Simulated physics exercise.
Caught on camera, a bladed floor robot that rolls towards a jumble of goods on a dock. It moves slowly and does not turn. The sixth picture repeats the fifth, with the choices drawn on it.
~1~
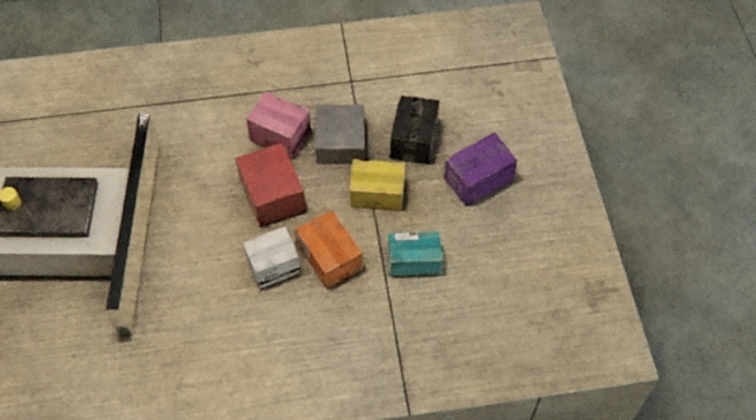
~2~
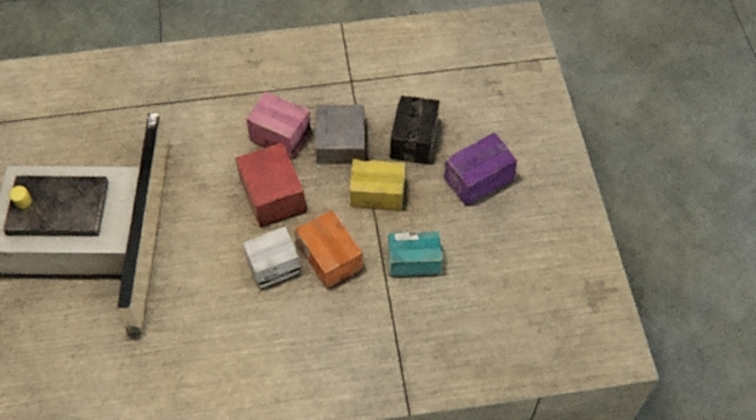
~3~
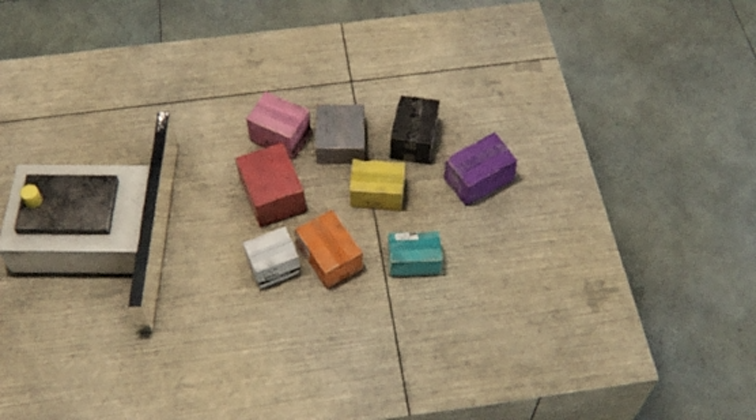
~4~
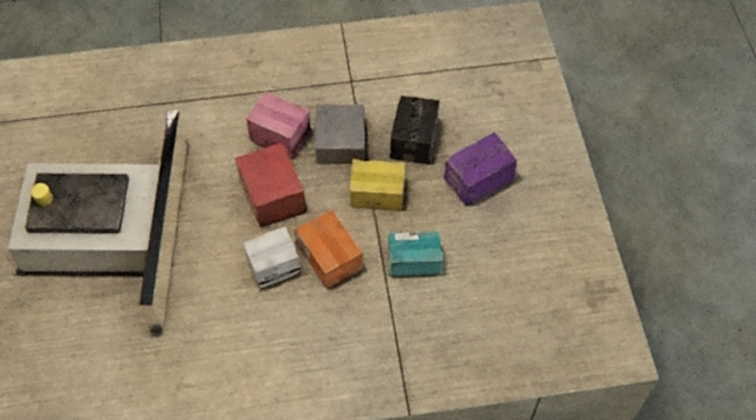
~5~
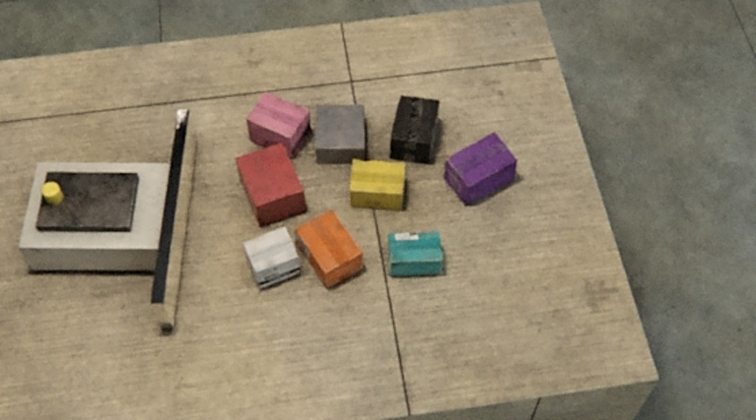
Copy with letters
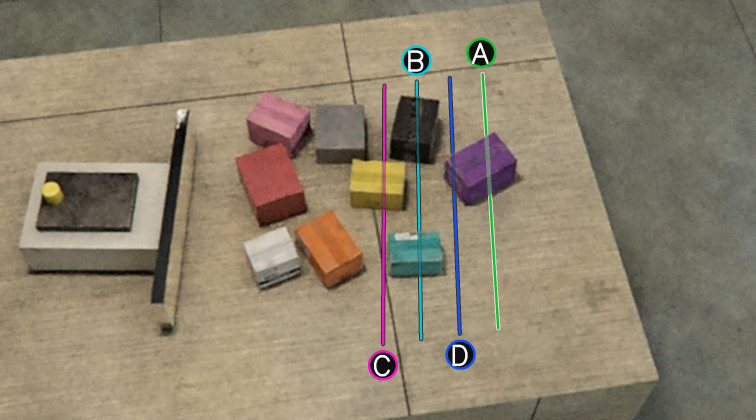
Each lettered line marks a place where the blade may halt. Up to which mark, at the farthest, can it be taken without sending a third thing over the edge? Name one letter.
It can go as far as A.
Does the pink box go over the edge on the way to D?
No.
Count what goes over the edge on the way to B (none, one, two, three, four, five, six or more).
By then, none.
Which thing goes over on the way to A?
The purple box goes over.
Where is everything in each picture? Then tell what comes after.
In the first frame, white parcel (273, 258); pink box (279, 126); robot (53, 206).
In the second frame, robot (64, 204); turquoise parcel (414, 254).
In the third frame, robot (75, 203); yellow parcel (378, 185).
In the fourth frame, robot (85, 202); purple box (481, 168).
In the fifth frame, robot (95, 200); white parcel (273, 258); pink box (279, 126); grey crate (340, 135).
On the marked copy, A at (490, 191); B at (419, 200); C at (384, 204); D at (454, 195).
Taking A. A third of the way, robot (213, 186); pink box (331, 115); white parcel (316, 261).
Two thirds of the way, robot (329, 171); purple box (539, 176); black box (525, 124).
When it is over, robot (415, 161); purple box over the edge; turquoise parcel (607, 230); one fallen.
As for the rest, B is within the limit but short; C is within the limit but short; D is within the limit but short.
